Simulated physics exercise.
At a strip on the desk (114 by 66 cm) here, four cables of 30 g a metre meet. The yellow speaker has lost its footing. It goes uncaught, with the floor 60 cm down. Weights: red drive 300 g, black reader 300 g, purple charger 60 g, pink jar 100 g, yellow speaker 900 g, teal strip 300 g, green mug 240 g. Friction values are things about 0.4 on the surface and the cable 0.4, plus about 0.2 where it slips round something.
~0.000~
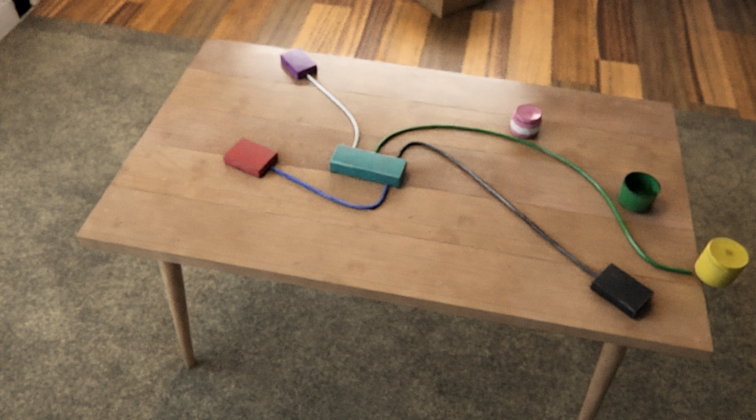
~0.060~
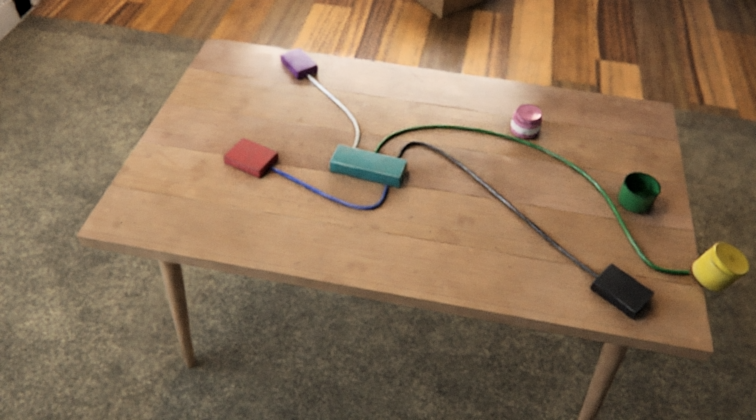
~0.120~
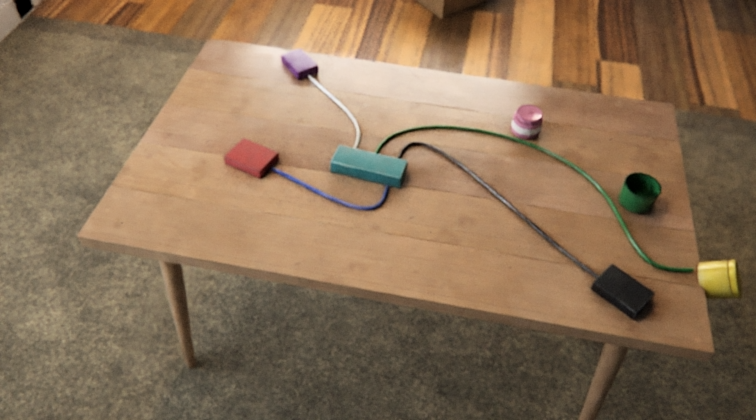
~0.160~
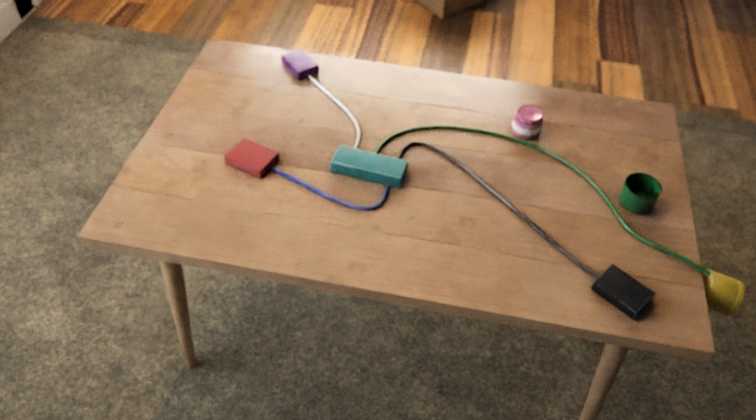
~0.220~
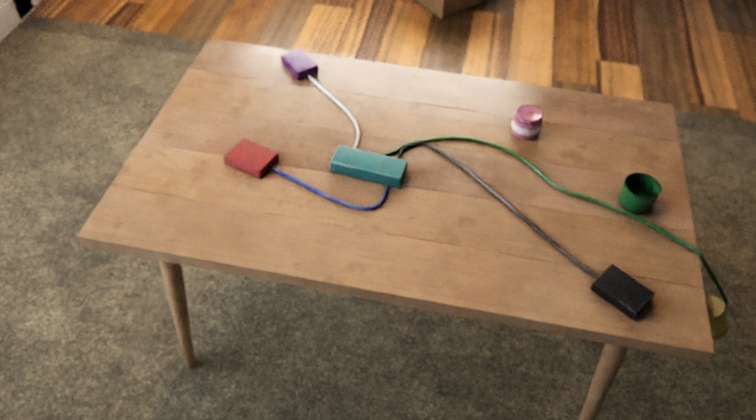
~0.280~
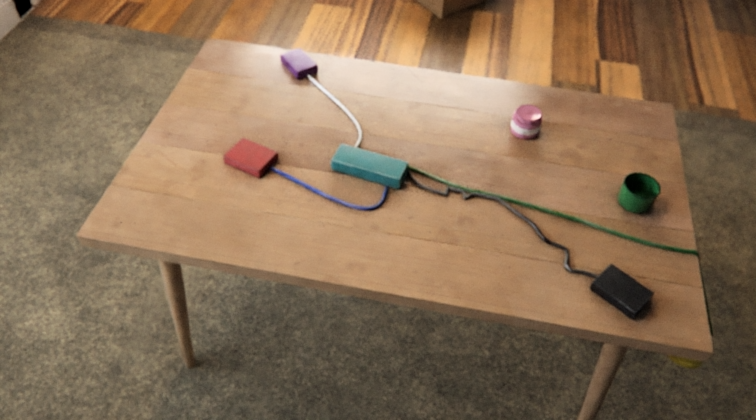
In this clip, four cables link a teal block to red, purple, black and yellow objects on a wooden table; the yellow one tips over the right edge and drops below the tabletop, pulling its green cable straight.
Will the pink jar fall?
Result: Pink jar keeps to the top.
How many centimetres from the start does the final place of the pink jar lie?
Roughly 0 centimetres.
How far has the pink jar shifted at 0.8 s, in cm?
0 cm.
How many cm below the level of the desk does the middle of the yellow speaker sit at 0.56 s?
I'd say close to 55 centimetres below.
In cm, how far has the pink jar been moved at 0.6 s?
Roughly 0 cm.
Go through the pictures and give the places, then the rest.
In the first frame, pink jar (529, 112); green cable runs through (457, 127) (536, 146) (603, 191) (641, 253).
In the second frame, yellow speaker (728, 257); green cable runs through (536, 147) (641, 254).
In the third frame, yellow speaker (720, 280); green cable runs through (537, 147) (642, 254).
In the fourth frame, yellow speaker (718, 292); green cable runs through (537, 148) (660, 247).
In the fifth frame, yellow speaker (707, 318); green cable runs through (545, 178) (703, 259).
In the sixth frame, pink jar (529, 112); green cable runs through (486, 194) (575, 219) (669, 248).
After 0.6 s, the strip's end of the green cable at (496, 211); purple charger 47 cm off its start, teal strip 25 cm off its start, red drive 11 cm off its start.
After 0.8 s, the strip's end of the green cable at (571, 223); purple charger 60 cm off its start, teal strip 39 cm off its start, red drive 31 cm off its start.
After 1.1 s, the strip's end of the green cable at (571, 223); purple charger 60 cm off its start at (519, 174), teal strip 39 cm off its start at (561, 219), red drive 32 cm off its start at (403, 181).
After 1.4 s, the strip's end of the green cable at (571, 223); purple charger 60 cm off its start, teal strip 39 cm off its start, red drive 32 cm off its start.
After 2.6 s, the strip's end of the green cable at (571, 223); pink jar 0 cm off its start at (529, 112), purple charger 60 cm off its start at (519, 174), teal strip 39 cm off its start at (561, 219), red drive 32 cm off its start at (403, 181).
